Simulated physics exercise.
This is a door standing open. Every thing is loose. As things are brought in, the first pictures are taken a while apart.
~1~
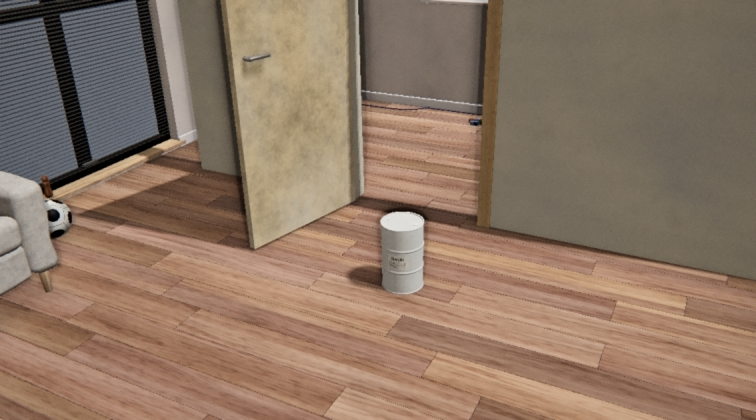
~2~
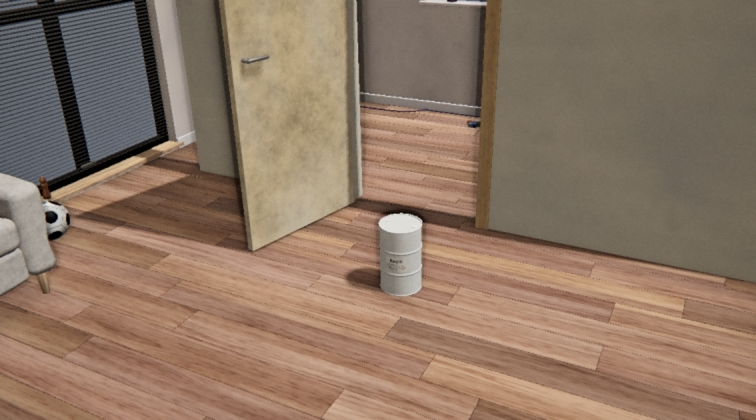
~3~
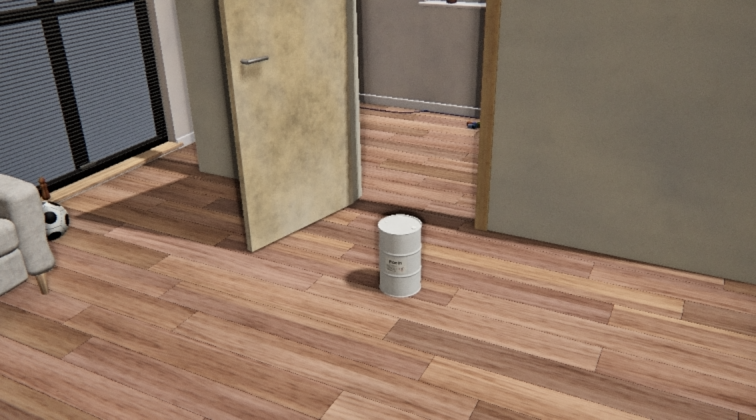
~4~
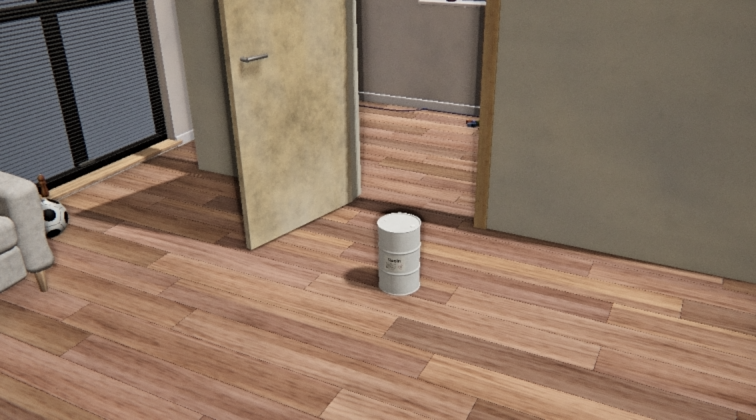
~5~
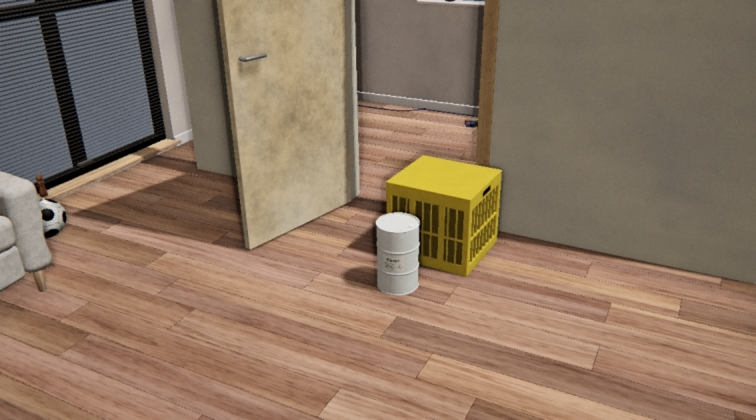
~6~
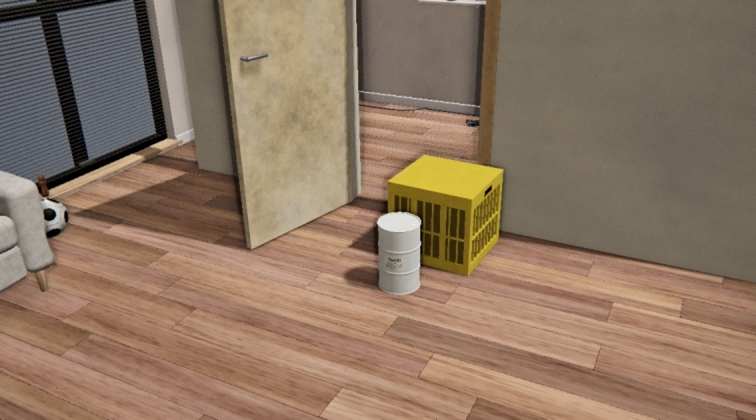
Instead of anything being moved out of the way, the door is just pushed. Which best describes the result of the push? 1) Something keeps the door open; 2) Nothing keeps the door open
Option 1: Something keeps the door open.
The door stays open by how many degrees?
About 45°.
Then, 0.60 s on from there, door at 90°.
Then, 1.00 s on from there, door at 72°.
Then, 1.40 s on from there, door at 53°.
In the end, door at 45°; both unmoved. At the end, from the last picture's camera, yellow chest near (447, 212).
